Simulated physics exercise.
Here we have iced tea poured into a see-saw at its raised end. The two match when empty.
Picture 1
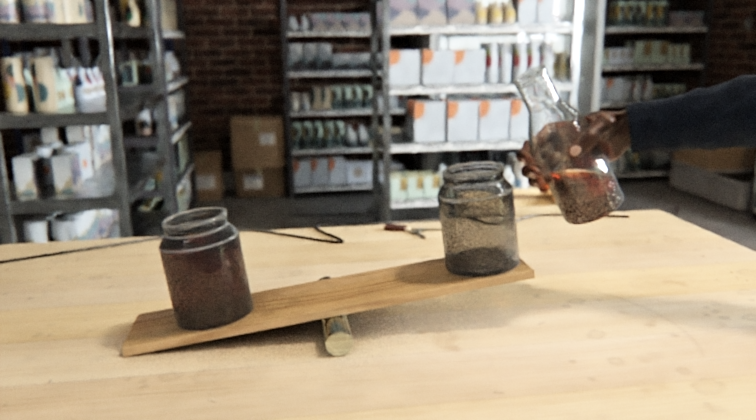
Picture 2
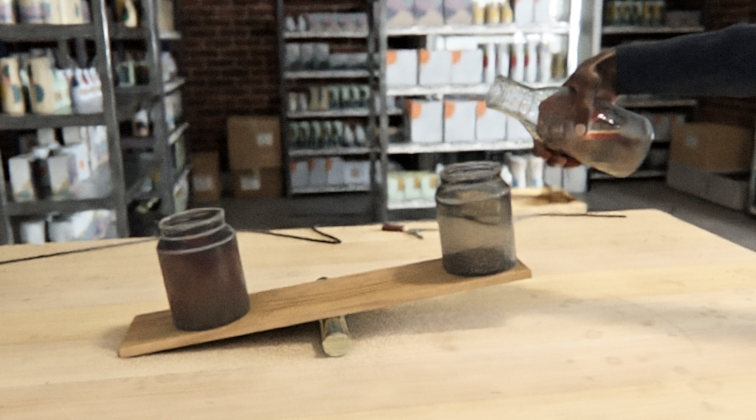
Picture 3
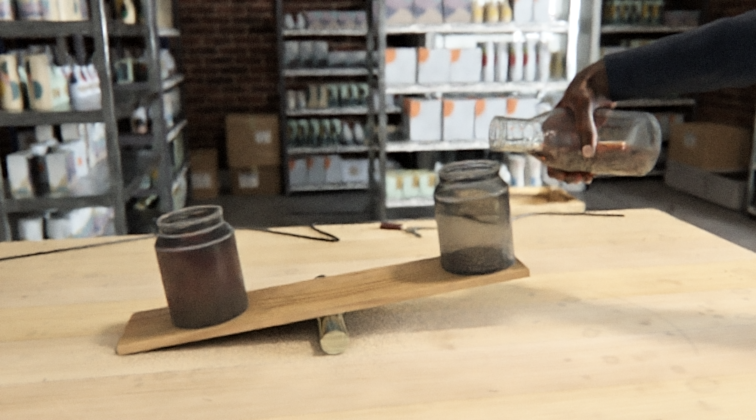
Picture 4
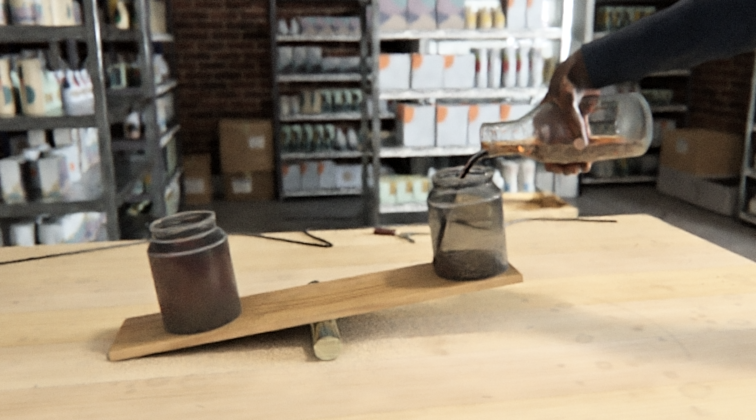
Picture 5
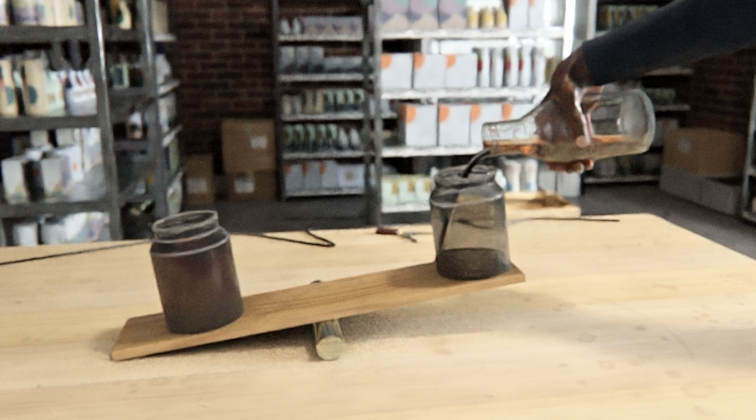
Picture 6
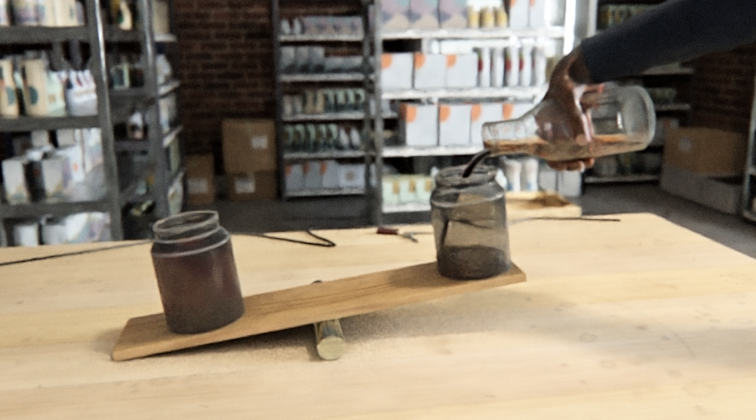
A hand brings a glass bottle in from the right, tilting it until its mouth hangs over the clear jar on the raised end of a wooden see-saw. Dark liquid then streams into that jar, while the darker, fuller jar stays on the low left end and the plank barely moves.
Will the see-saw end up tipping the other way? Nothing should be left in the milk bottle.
No.
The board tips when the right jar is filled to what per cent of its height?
Roughly 45 %.
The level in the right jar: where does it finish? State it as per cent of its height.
25 %.
A moment on, the right jar is about a quarter full; the board leans as before.
When it is over, the right jar is about a quarter full; the board leans as before.
